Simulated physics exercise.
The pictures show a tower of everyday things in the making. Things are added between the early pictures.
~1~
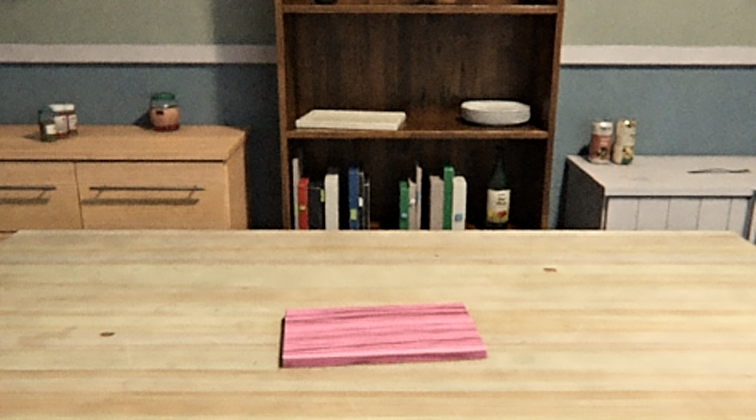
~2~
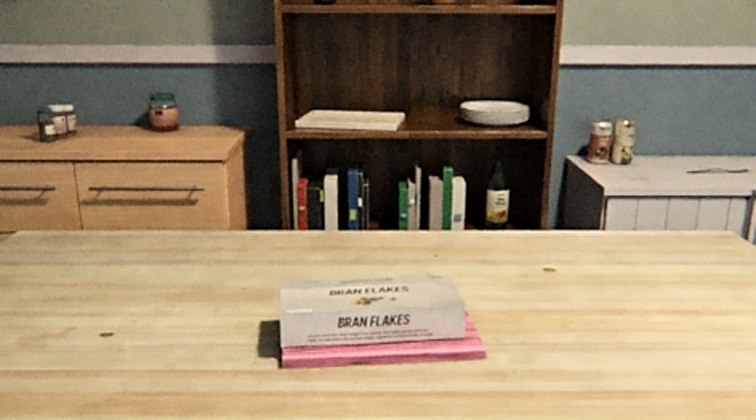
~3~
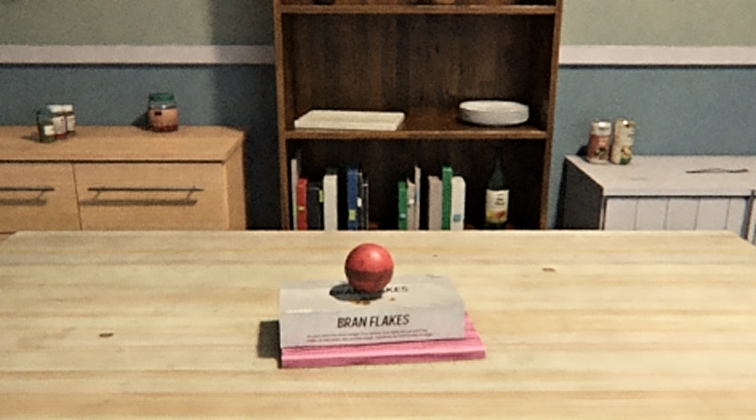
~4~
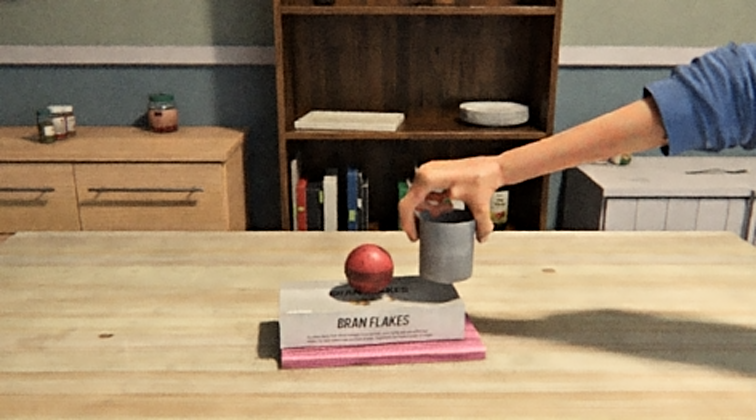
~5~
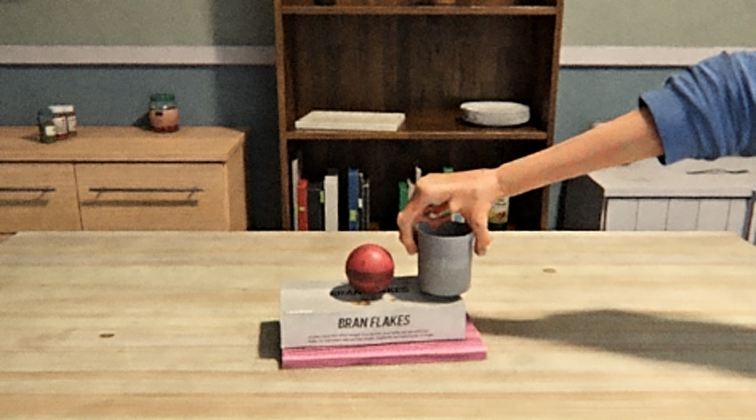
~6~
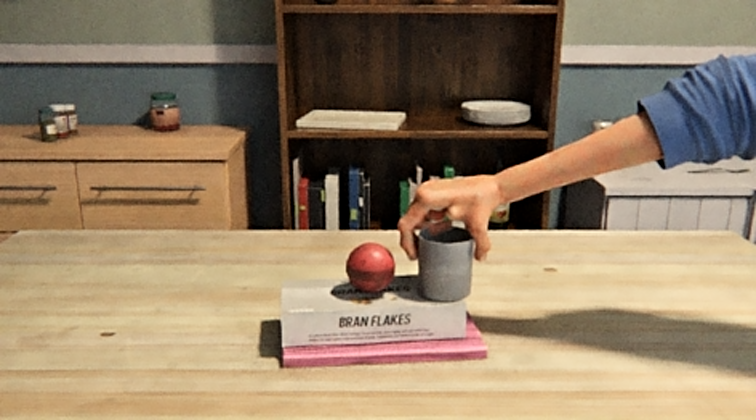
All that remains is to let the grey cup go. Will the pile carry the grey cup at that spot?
It stays up.
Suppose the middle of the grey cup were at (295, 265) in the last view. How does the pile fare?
Then it stays up.
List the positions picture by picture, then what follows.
In the first frame, the last thing is not in view yet.
In the second frame, the last thing is not in view yet.
In the third frame, the last thing is not in view yet; red ball (369, 268).
The fourth frame shows on its way; grey cup (447, 245); white packet (369, 309).
The fifth frame shows on its way; grey cup (445, 257).
The sixth frame shows in place under the hand; grey cup (445, 263); red ball (371, 267).
Then, 0.20 s later than the last frame, all is still.
Then, 0.50 s later than the last frame, grey cup resting near (445, 263).
When it is over, all 4 as before. End places, in pixels of the last picture, grey cup near (445, 263). The pile holds.
